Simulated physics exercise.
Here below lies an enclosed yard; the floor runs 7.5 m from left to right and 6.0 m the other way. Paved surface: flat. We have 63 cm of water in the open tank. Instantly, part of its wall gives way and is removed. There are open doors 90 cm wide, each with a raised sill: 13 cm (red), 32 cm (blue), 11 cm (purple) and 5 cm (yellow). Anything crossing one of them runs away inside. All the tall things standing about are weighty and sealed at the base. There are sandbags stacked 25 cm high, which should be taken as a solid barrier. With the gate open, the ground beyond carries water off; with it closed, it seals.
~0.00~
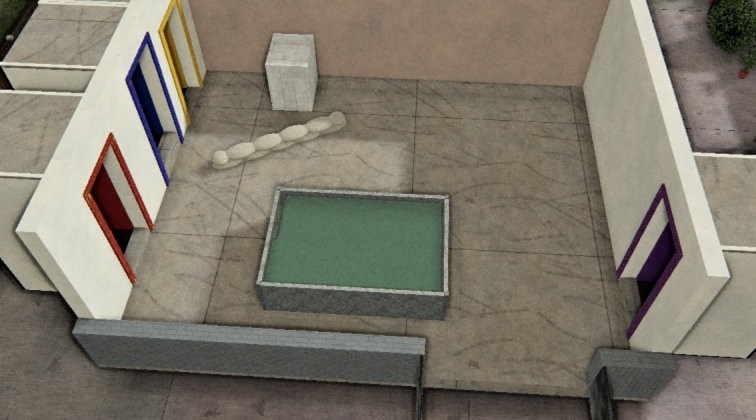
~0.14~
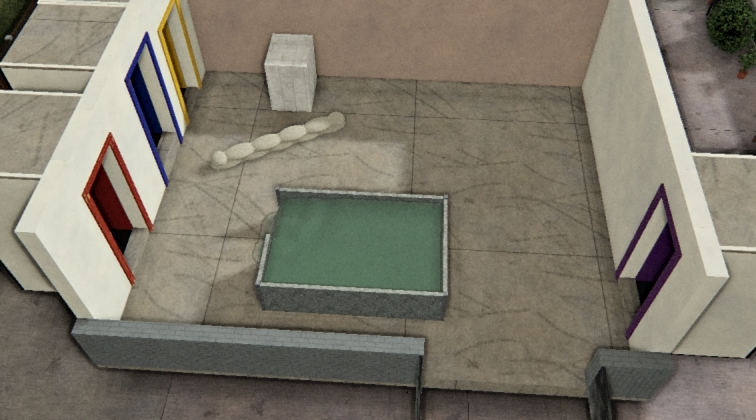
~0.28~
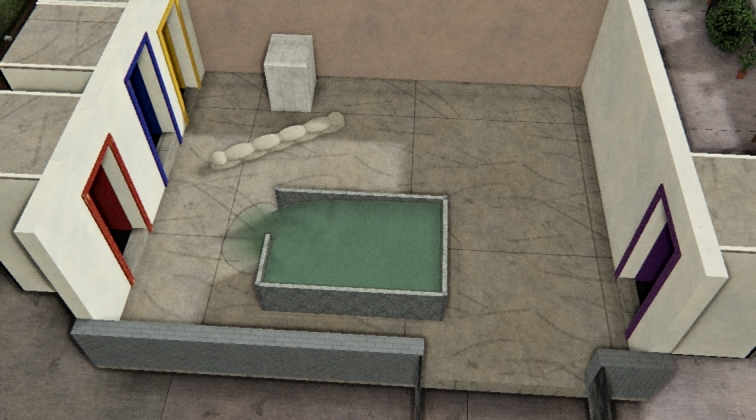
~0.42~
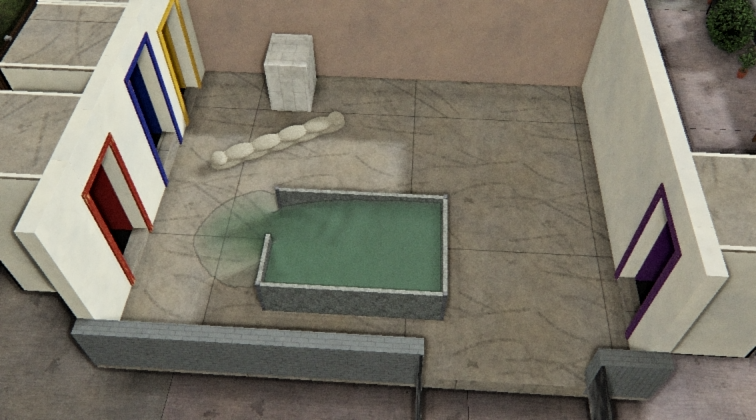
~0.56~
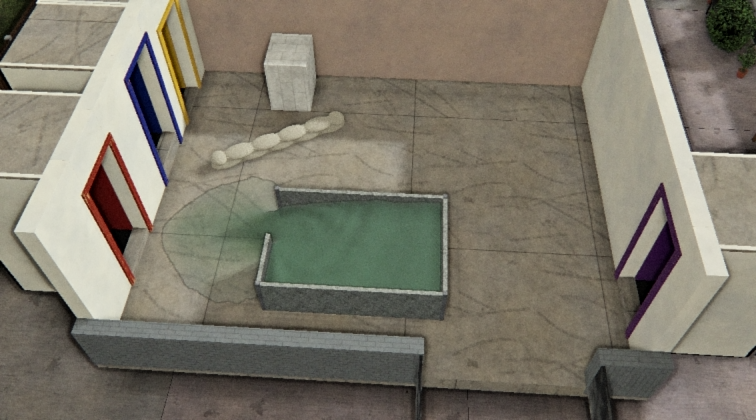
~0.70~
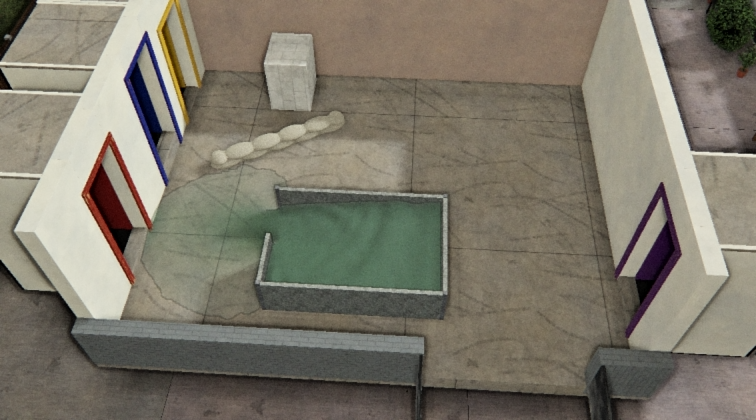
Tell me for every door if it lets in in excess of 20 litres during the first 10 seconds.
My prediction: Red door: Tops it. Blue door: Fails to top it. Purple door: Fails to top it. Yellow door: Tops it.
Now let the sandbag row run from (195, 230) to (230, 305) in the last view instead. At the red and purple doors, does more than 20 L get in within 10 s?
Result: Red door inside the limit; purple door inside the limit.
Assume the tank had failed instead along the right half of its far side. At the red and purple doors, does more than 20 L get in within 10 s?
Well, against that limit, at red it's within bounds, and at purple it's within bounds.
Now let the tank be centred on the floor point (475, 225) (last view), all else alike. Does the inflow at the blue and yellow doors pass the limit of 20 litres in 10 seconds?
For the blue door, the amount is acceptable; for the yellow door, the amount is acceptable.
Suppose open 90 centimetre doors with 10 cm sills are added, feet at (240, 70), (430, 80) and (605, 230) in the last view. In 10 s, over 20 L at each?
In sequence the answers are more than that, less than that and less than that.
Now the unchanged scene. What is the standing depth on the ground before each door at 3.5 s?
Depths: Red door 22 cm, blue door 16 cm, purple door 0 cm, yellow door 6 cm.
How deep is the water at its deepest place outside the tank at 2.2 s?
Around 32 centimetres.
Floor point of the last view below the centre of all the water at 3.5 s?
About (288, 232).
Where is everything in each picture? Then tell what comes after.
The first frame shows the open tank at (357, 241) is whole and still, 63 cm deep.
In the second frame, the front is at a hidden place, 0.5 m from the gap at (278, 229); 0.2 m2 of floor is under water; 63 cm left at the back of the open tank.
In the third frame, the front is at (229, 256), 0.8 m from the gap at (278, 232); 0.8 m2 of floor is under water; 63 cm left at the back of the open tank.
In the fourth frame, the front is at (199, 245), 1.3 m from the gap at (279, 232); 1.7 m2 of floor is under water; 63 cm left at the back of the open tank.
In the fifth frame, water pours out at (279, 231) and has run 1.8 m, to (172, 222); typically 5 cm deep outside, 63 cm at the open tank's back.
In the sixth frame, the front is at (160, 204), 2.2 m from the gap at (279, 230); 4.1 m2 of floor is under water; 63 cm left at the back of the open tank.
After 1.4 s water covers 15 % of the floor and is deepest (36 cm) near (272, 230); red door 27 cm at the sill, 27 L in, blue door 20 cm at the sill, 0 L in, purple door not reached, yellow door not reached.
After 2.2 s water covers 25 % of the floor and is deepest (32 cm) near (272, 230); red door 29 cm at the sill, 87 L in, blue door 23 cm at the sill, 0 L in, purple door not reached, yellow door 5 cm at the sill, 0 L in.
After 3.5 s water covers 35 % of the floor and is deepest (26 cm) near (113, 342); red door 22 cm at the sill, 164 L in, blue door 16 cm at the sill, 0 L in, purple door not reached, yellow door 6 cm at the sill, 0 L in.
After 6.0 s water covers 55 % of the floor and is deepest (18 cm) near (147, 241); red door 17 cm at the sill, 206 L in, blue door 14 cm at the sill, 0 L in, purple door not reached, yellow door 12 cm at the sill, 27 L in.
After 10.0 s water covers 85 % of the floor and is deepest (14 cm) near (205, 73); red door 10 cm at the sill, 215 L in, blue door 13 cm at the sill, 0 L in, purple door 5 cm at the sill, 0 L in, yellow door 11 cm at the sill, 109 L in.
